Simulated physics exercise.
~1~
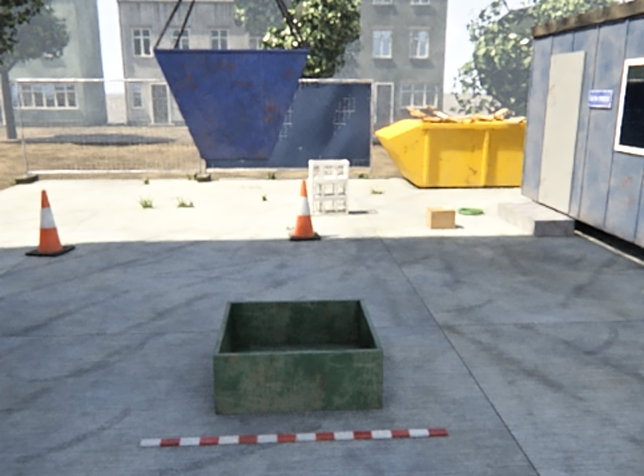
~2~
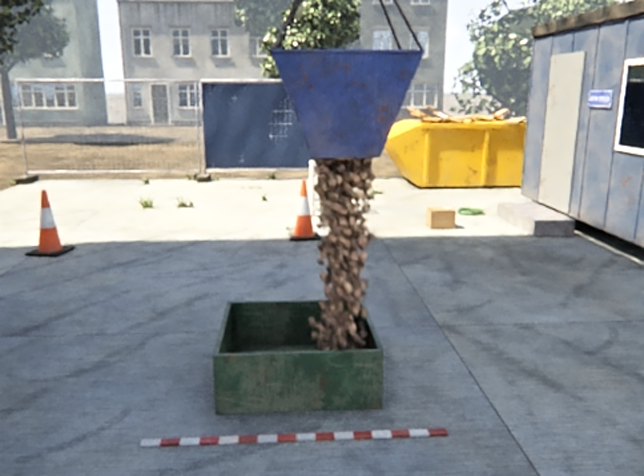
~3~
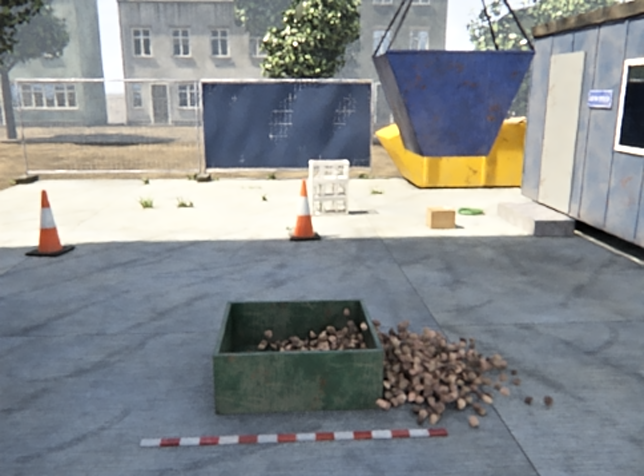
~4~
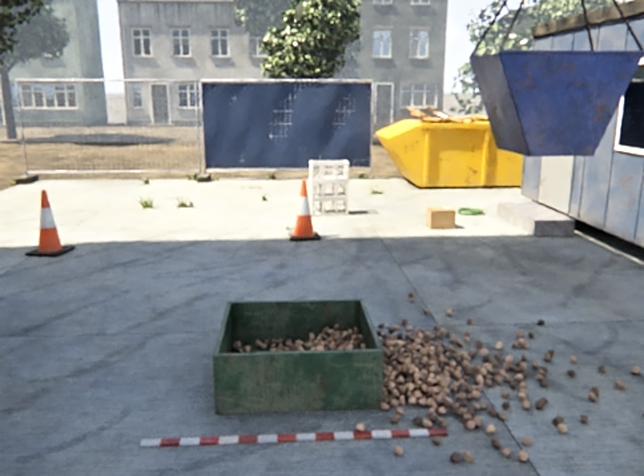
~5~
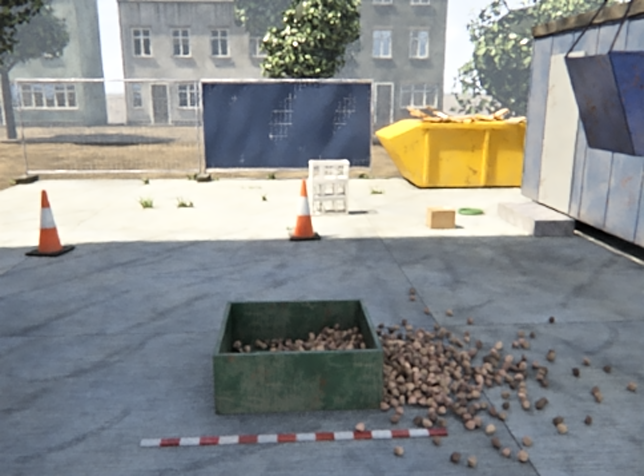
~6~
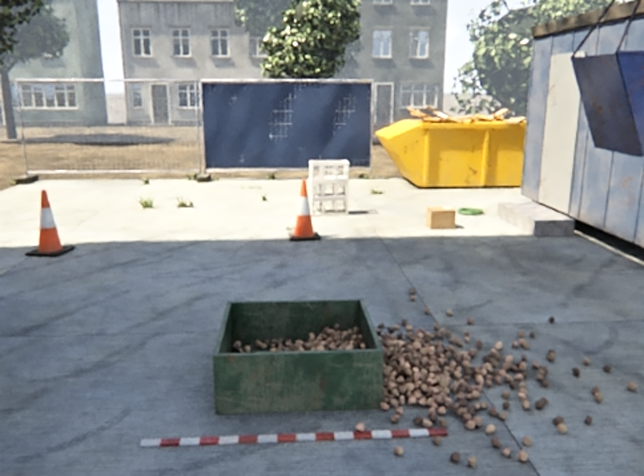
A blue skip hangs from cables over a paved yard, seen from slightly above, with a green open bin below and a red and white staff in front. Orange cones, a yellow container and a blue cabin stand behind, with grey buildings beyond. The skip moves right and pours a thick stream of brown stones towards the bin's right side. Some land inside, while others pile against its right wall and scatter across the paving. The emptied skip continues right and stops by the cabin, leaving slightly more stones outside than in the bin.
